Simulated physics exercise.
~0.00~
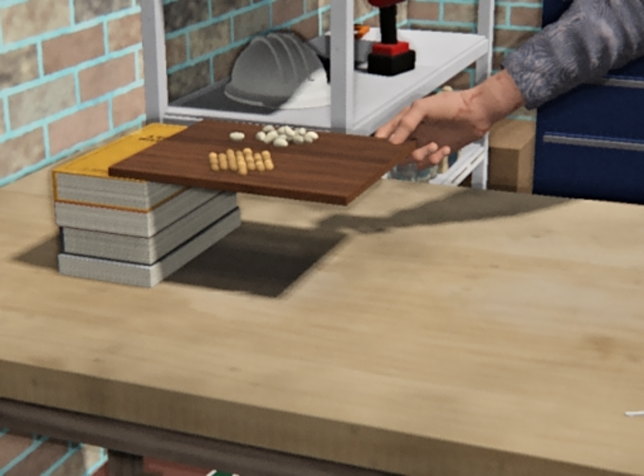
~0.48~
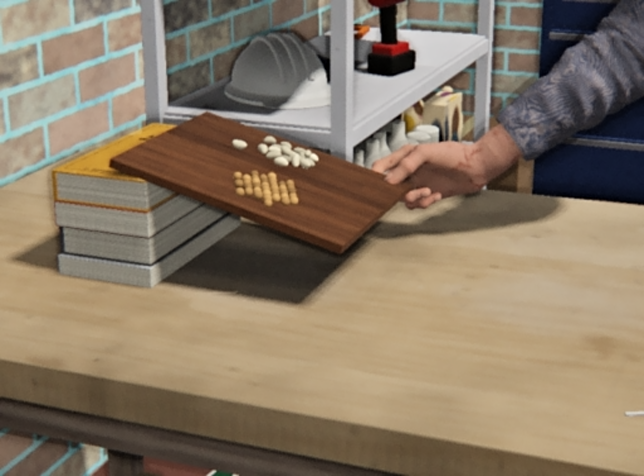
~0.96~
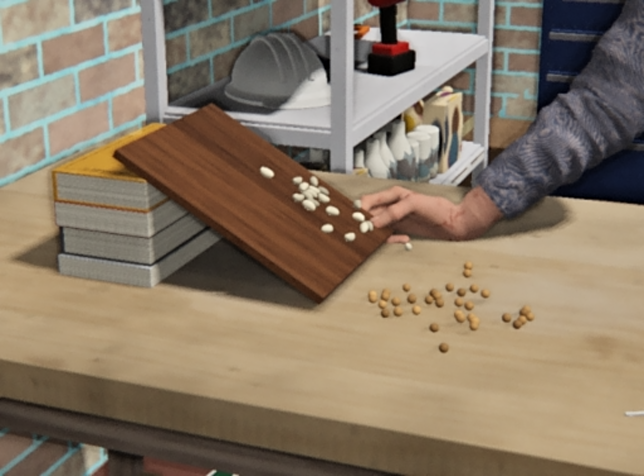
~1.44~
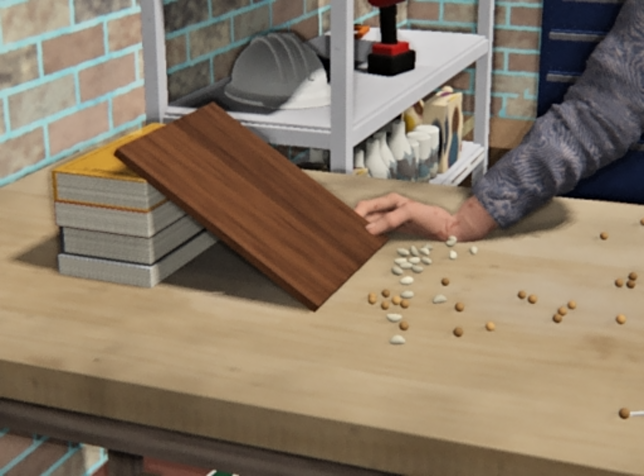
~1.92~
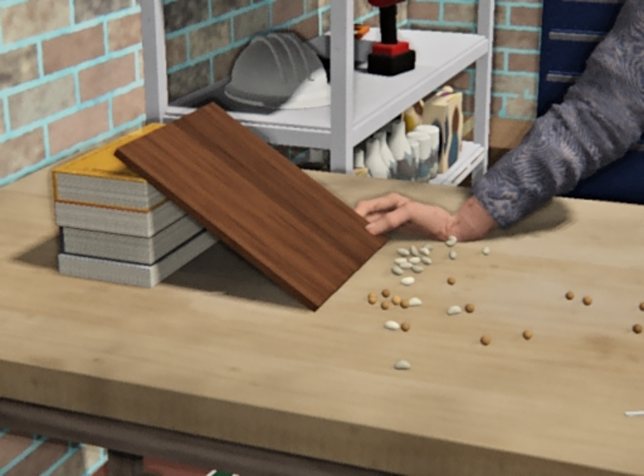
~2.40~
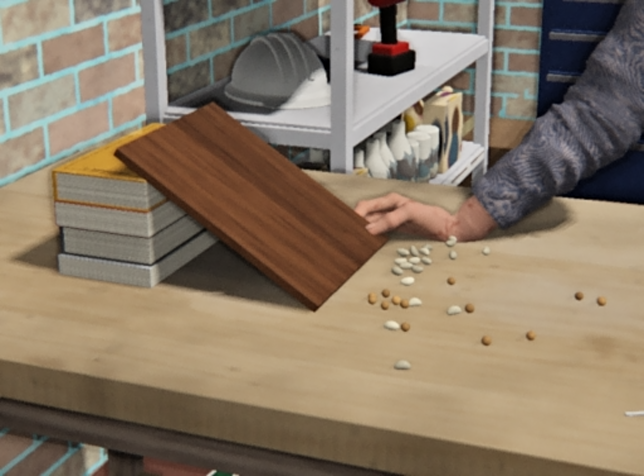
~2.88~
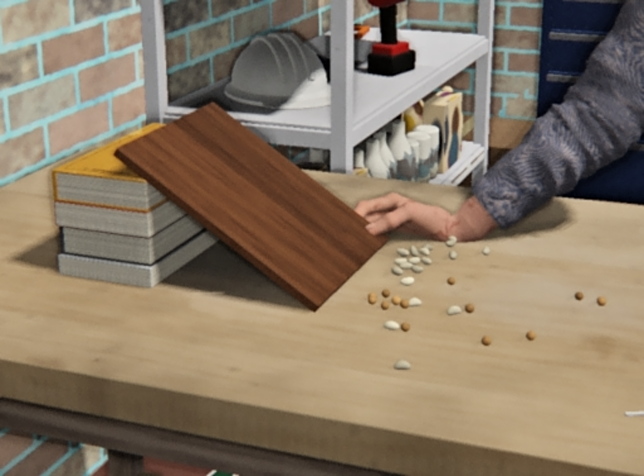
Hand lowering a wooden board into a ramp against stacked books, tan balls rolling far across the table, white beans stopping nearby.
